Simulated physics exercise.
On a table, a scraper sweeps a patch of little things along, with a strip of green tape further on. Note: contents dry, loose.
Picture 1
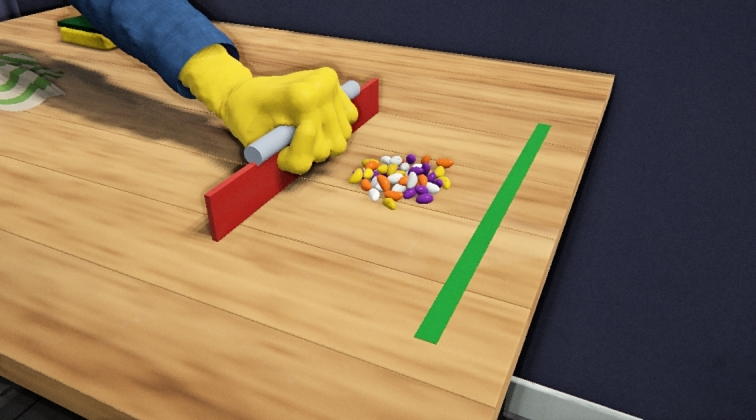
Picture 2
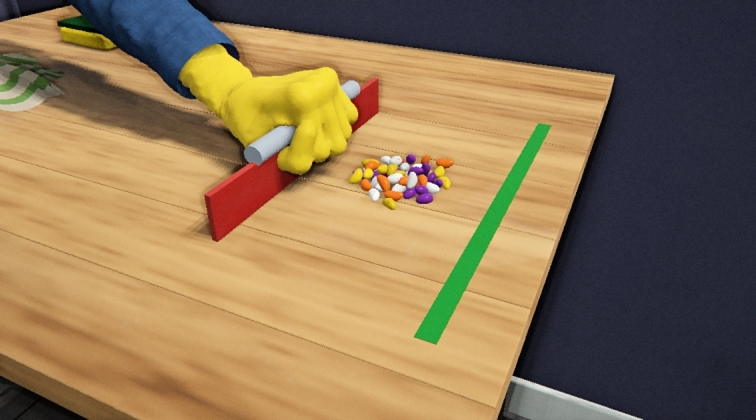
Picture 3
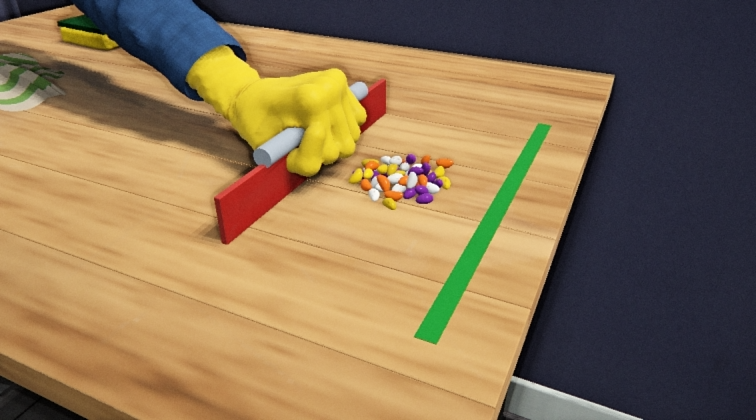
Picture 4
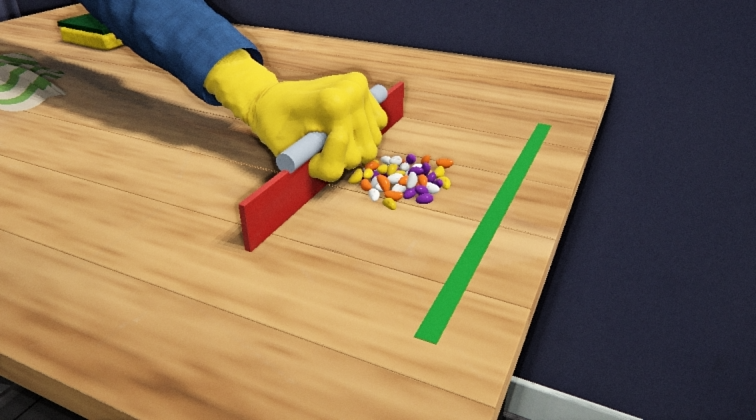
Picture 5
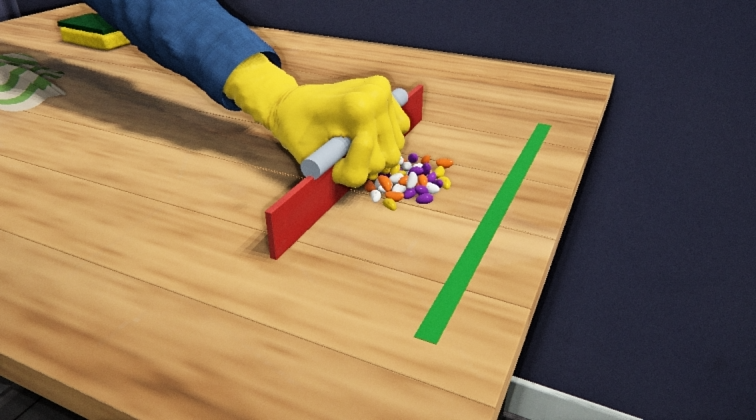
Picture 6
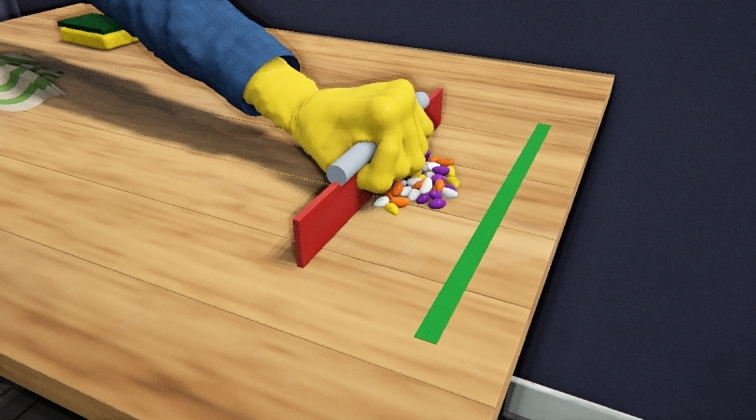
A yellow-gloved hand slides a red scraper rightward, pushing colourful jelly beans toward green tape.
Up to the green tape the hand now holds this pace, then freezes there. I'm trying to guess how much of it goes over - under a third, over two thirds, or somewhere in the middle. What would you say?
Below a third.
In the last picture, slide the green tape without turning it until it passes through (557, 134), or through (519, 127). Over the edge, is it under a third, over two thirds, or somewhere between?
For the first place it's in the middle band, and for the second it's under a third.
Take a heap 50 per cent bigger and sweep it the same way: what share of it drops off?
Roughly 30 per cent.
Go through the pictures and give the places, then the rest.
Scraper at (227, 205), at rest; green tape at (542, 131), about a palm's width from the edge; edge at (562, 221); the heap at (408, 183), jelly beans, in the first frame.
Scraper at (227, 205), at rest, in the second frame.
Scraper at (236, 208); the heap at (408, 183), in the third frame.
Scraper at (260, 214), in the fourth frame.
Scraper at (285, 221); the heap at (408, 182), a small part pushed along, in the fifth frame.
Scraper at (312, 229); green tape at (542, 131); edge at (562, 221); the heap at (418, 181), nearly all pushed along, in the sixth frame.
Soon after the last picture, scraper still moving, near (452, 153); heap all on the table, its front near (509, 212).
A little later, scraper stopped at the green tape; heap a small part over the edge.
Later still, scraper stopped at the green tape; heap about a quarter over the edge.
At rest, scraper stopped at the green tape; heap about a quarter over the edge.
